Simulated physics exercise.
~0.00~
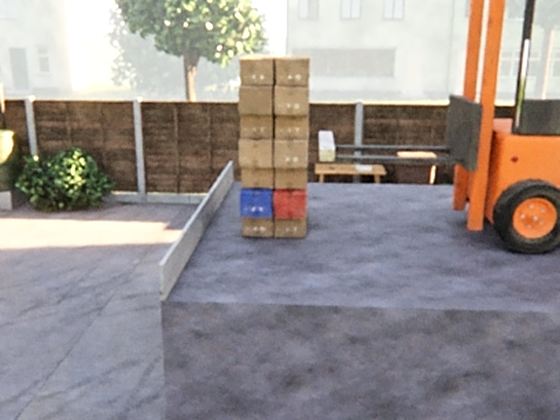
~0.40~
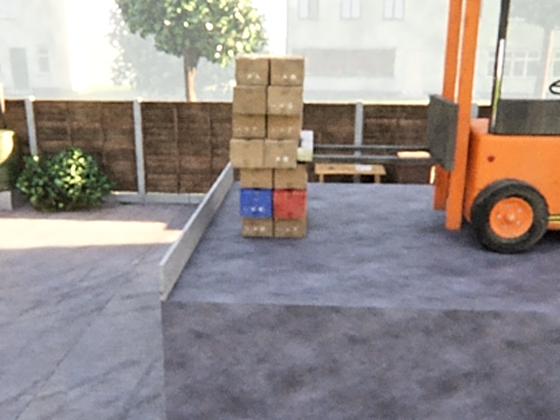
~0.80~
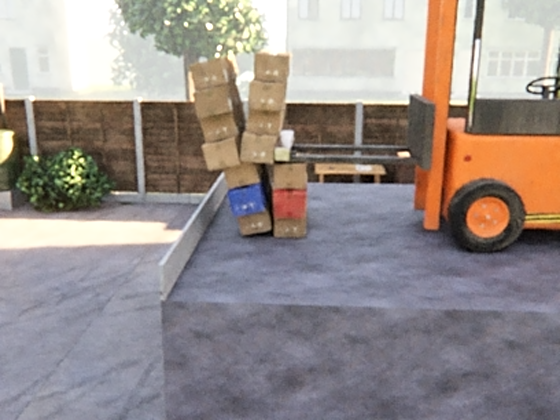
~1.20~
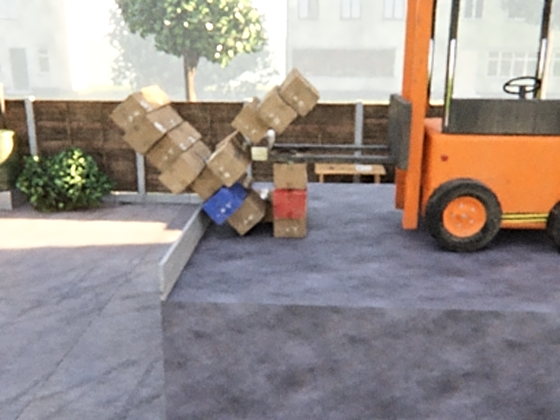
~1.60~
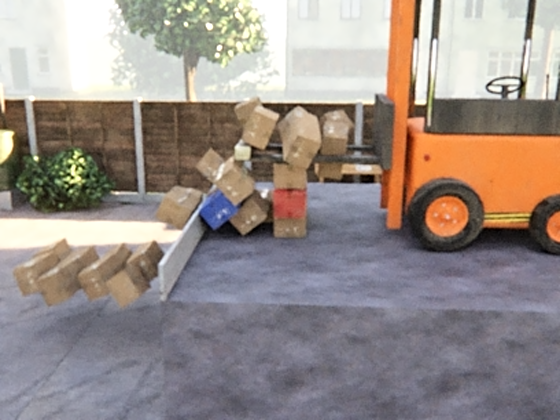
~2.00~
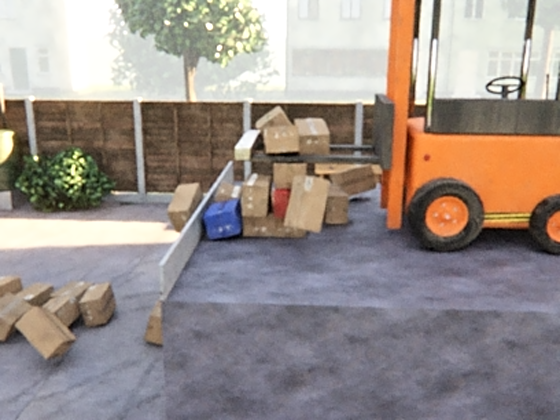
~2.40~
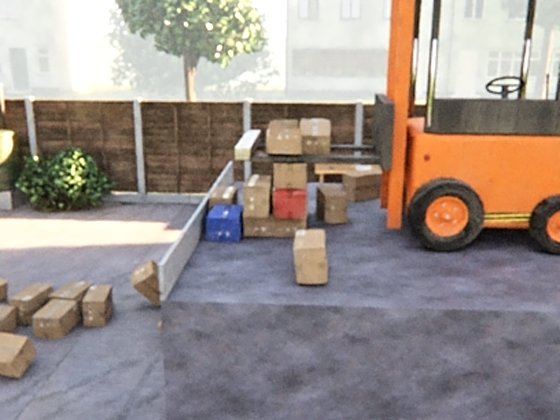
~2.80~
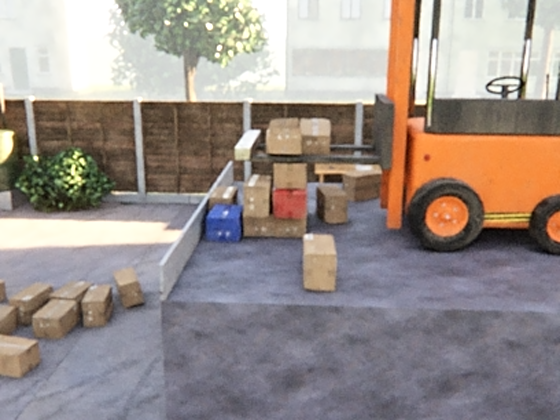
The footage shows an orange lift truck pushing a light beam leftward into a tall stack of cartons on a raised dock; the upper cartons lean and topple, several tumbling past the low board to the ground, while the red carton stays put and the blue one rests beside it.
